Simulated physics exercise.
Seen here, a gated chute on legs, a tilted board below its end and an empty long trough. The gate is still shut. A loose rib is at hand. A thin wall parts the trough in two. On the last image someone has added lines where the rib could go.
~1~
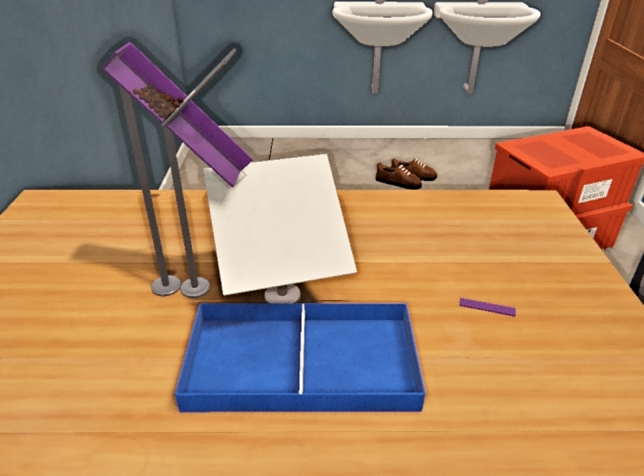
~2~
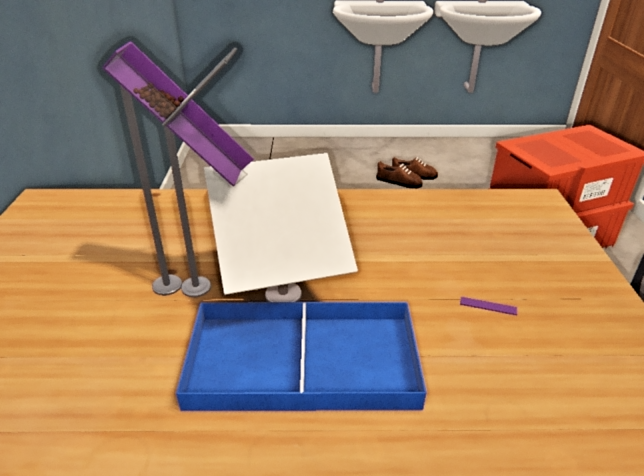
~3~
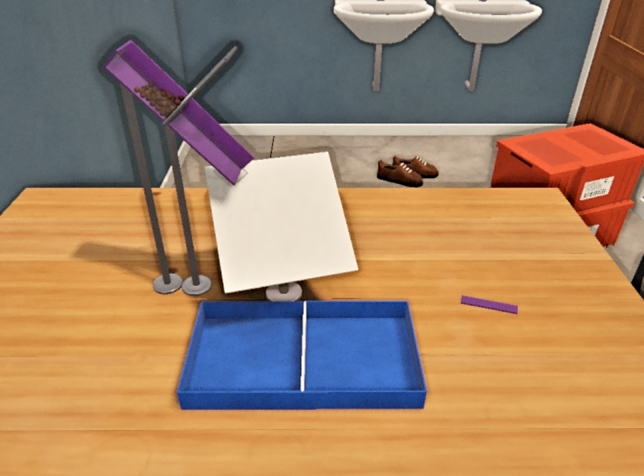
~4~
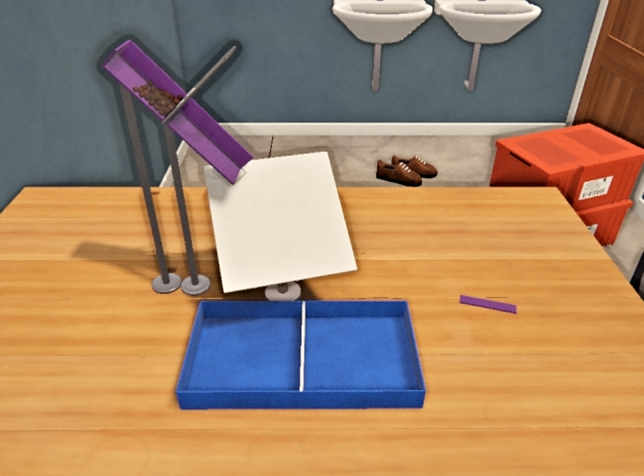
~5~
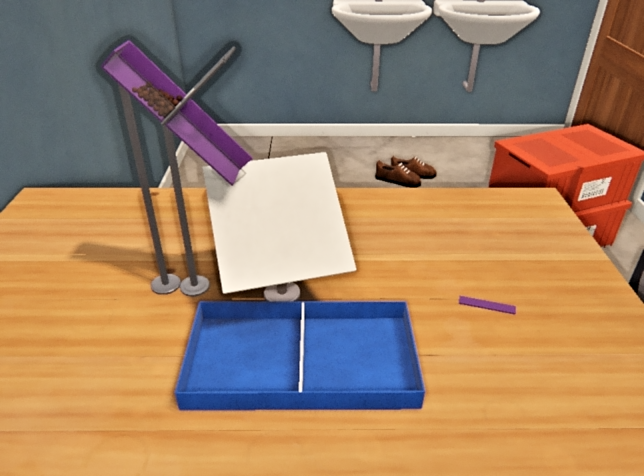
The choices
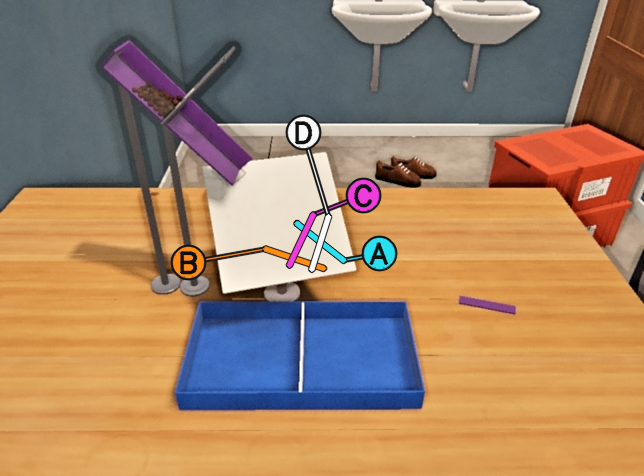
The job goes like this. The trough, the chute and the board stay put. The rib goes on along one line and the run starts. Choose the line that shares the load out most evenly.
I would pick line D.
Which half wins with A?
Right.
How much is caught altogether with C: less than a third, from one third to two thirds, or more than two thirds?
Line C gives more than two thirds.
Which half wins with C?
The left half.
On the marked copy, line A from (296, 223) to (343, 260); line B from (265, 249) to (323, 268); line C from (313, 214) to (289, 265); line D from (328, 216) to (311, 269).
Choosing A, of what is caught, a small part in the left half, nearly all in the right.
Choosing B, of what is caught, a stray few in the left half, nearly all in the right.
Choosing C, of what is caught, nearly all in the left half, a stray few in the right.
Choosing D, of what is caught, about half in the left half, about a third in the right.
